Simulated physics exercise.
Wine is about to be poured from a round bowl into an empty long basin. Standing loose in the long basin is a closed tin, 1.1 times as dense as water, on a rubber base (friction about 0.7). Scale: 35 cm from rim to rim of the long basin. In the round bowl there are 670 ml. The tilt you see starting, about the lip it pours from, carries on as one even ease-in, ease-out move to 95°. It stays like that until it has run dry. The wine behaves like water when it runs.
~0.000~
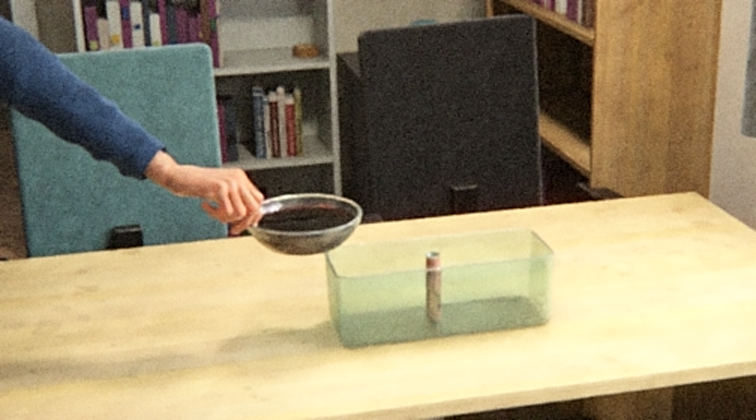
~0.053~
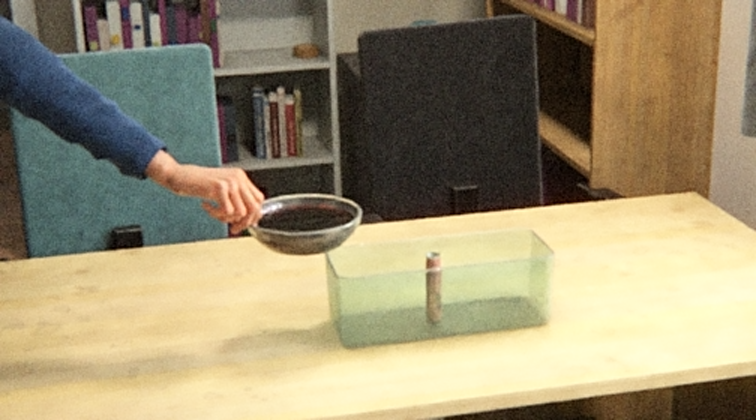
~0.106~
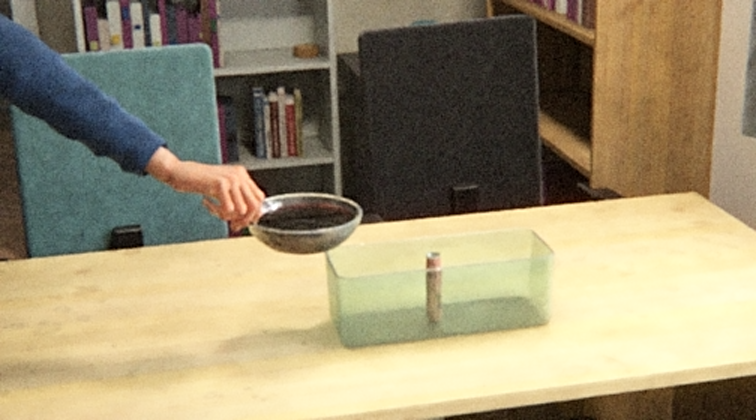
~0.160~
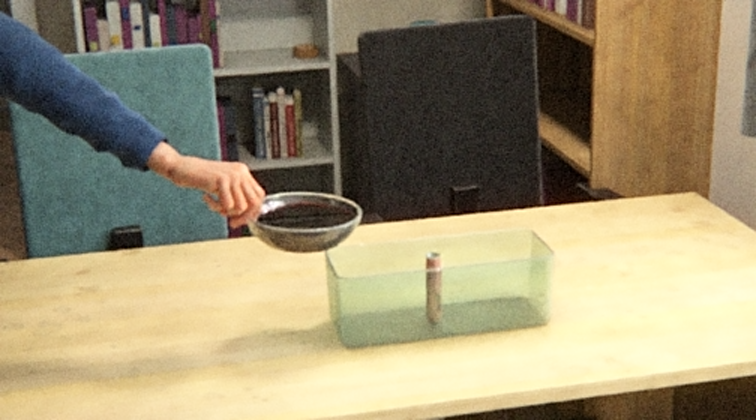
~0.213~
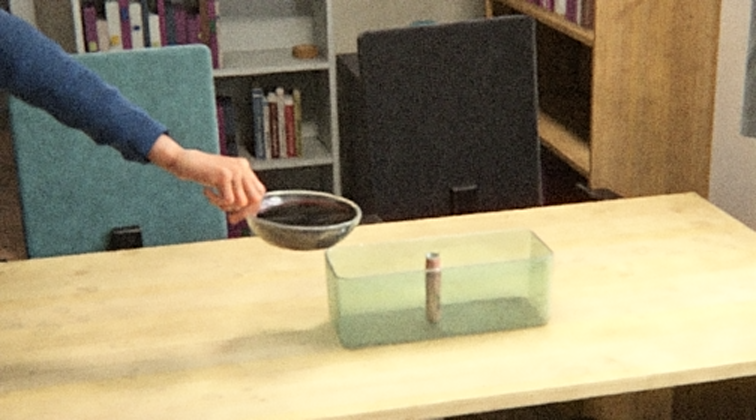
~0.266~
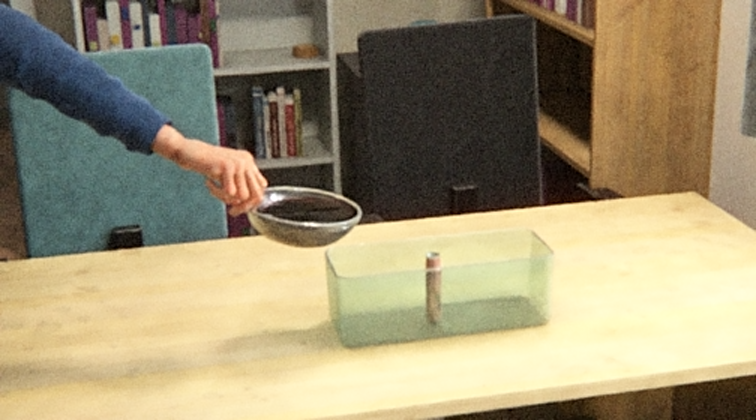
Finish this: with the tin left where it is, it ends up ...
It ends up knocked over.
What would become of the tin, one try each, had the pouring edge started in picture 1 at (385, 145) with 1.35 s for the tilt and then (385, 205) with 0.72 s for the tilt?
Try 1: Still standing; try 2: Still standing.
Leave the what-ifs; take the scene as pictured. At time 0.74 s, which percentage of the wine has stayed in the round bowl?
Portion remaining: Approx. 38 per cent.
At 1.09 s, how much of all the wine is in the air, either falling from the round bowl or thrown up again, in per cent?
Roughly 5 per cent.
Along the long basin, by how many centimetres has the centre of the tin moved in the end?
Shift of tin centre: Approx. 7.5 cm.
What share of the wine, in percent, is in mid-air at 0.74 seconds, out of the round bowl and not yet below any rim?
Around 38 percent.
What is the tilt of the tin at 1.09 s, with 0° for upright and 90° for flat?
Tilt: Around 15°.
By 0.74 s the tilt is 55° and 39 per cent is still to pour; the tin stands where it began.
By 1.09 s the tilt is 87° and 0 per cent is still to pour; the tin leans 17°.
By 1.45 s the tilt is 95° and 0 per cent is still to pour; the tin lies on its side.
By 1.85 s the tilt is 95° and 0 per cent is still to pour; the tin lies on its side.
At rest the tin lies on its side.
